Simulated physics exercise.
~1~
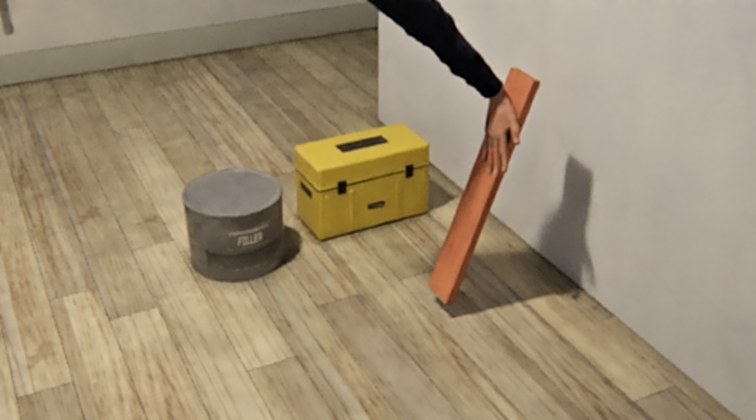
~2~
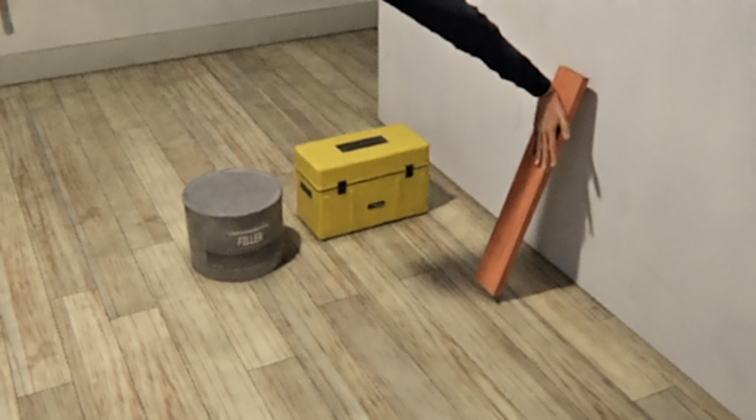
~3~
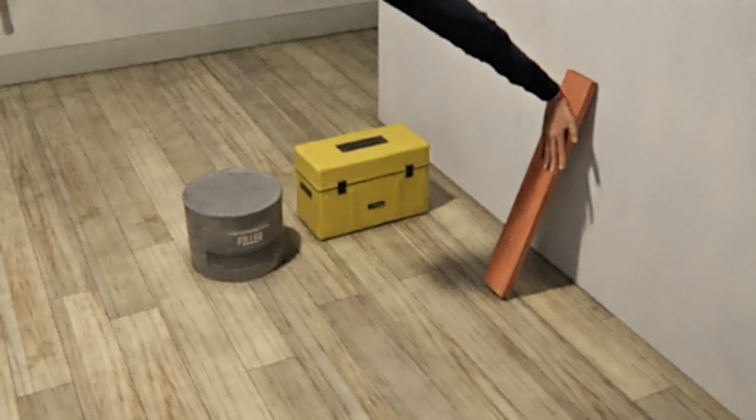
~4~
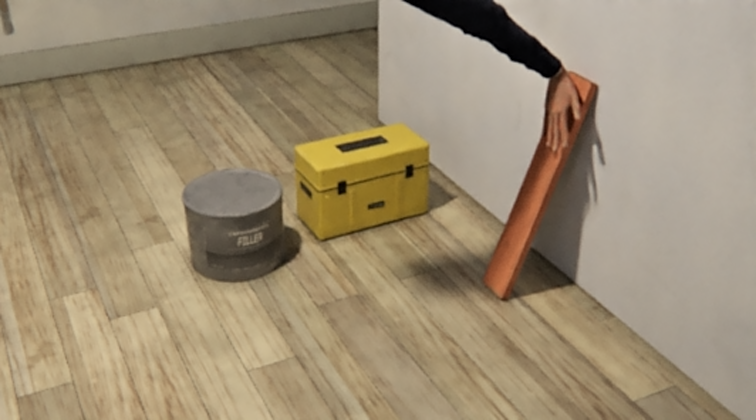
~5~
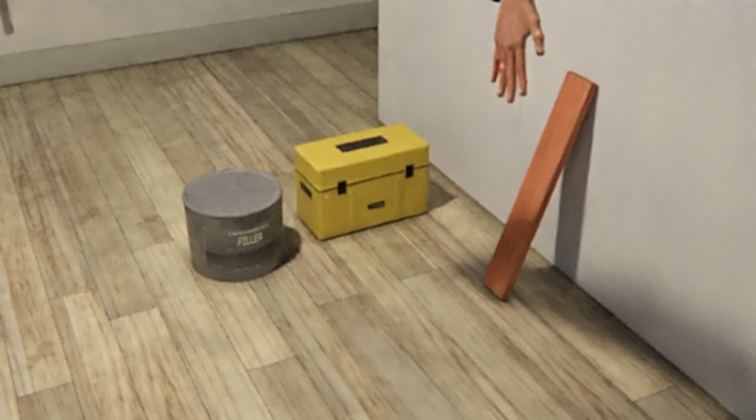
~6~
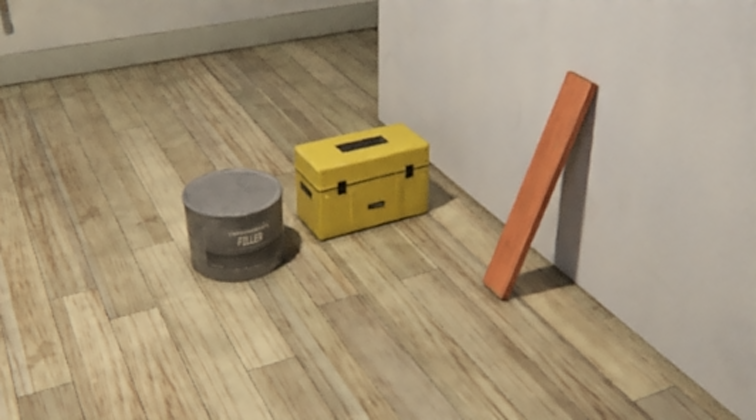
On a wooden floor beside a bare wall, a hand moved an orange plank to the right and leaned it against the wall, then let go and drew away, leaving the plank standing near a yellow toolbox and grey pail.
